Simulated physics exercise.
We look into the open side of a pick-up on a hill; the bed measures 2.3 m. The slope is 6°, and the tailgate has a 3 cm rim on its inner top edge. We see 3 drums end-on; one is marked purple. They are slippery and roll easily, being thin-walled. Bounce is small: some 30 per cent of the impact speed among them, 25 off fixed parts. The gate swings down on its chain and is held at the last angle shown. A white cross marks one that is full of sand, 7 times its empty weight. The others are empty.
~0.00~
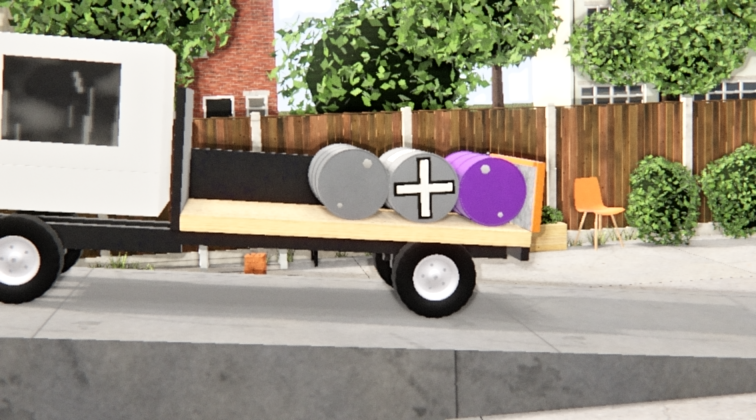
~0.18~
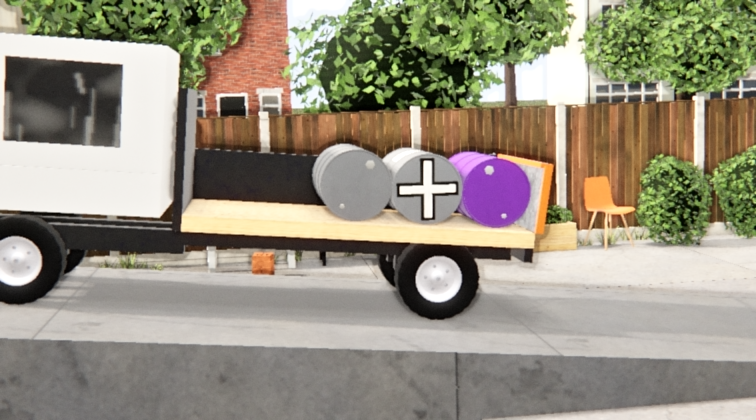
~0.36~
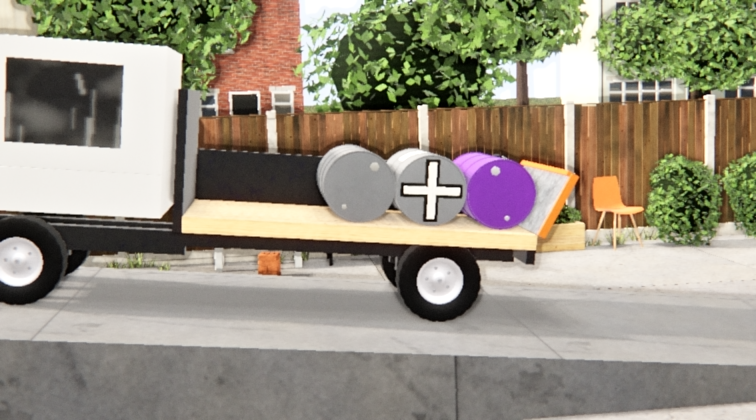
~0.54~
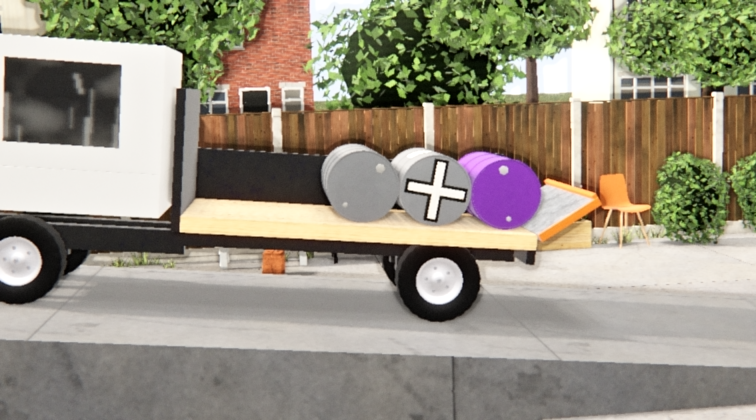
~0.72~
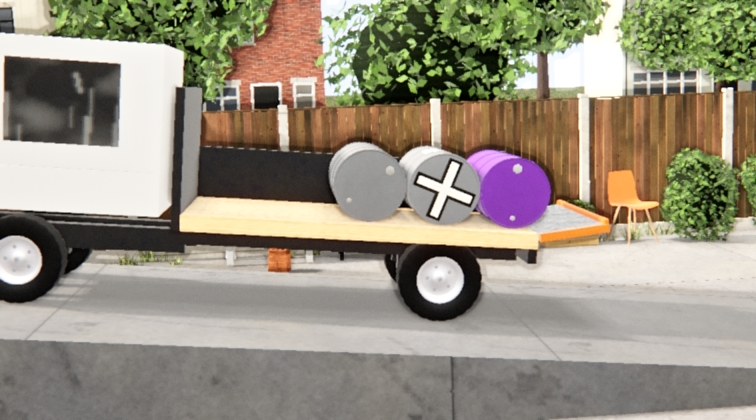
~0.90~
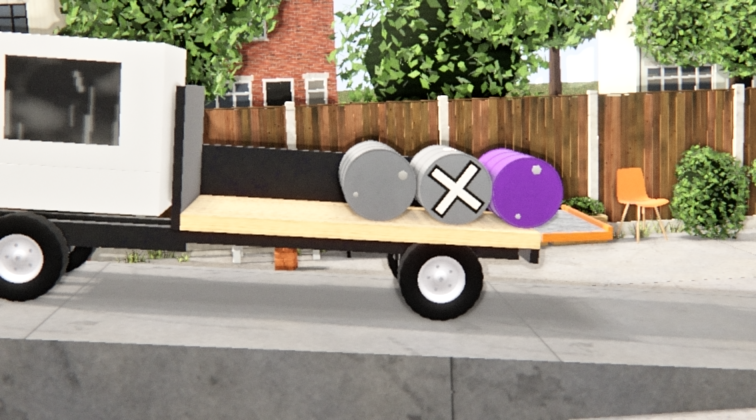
The orange-edged tailgate swings down to the right as the three drums roll slightly toward it.
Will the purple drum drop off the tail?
Purple drops off the back.
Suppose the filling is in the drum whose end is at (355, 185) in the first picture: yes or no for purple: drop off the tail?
Then purple yes.
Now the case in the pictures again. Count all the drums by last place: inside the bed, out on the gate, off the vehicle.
1, 1 and 1.
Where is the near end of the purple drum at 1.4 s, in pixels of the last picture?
Around (567, 193).
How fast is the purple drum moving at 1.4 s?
Near 0.6 m/s.
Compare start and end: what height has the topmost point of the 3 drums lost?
About 10 cm.
After 1.4 s, purple is on the gate, 20 cm past the hinge, rolling right; 0 of 3 are out.
After 2.0 s, purple is dropping off the gate; 1 of 3 is out.
At rest (5.1 s), purple is out on the ground; 1 of 3 is out.
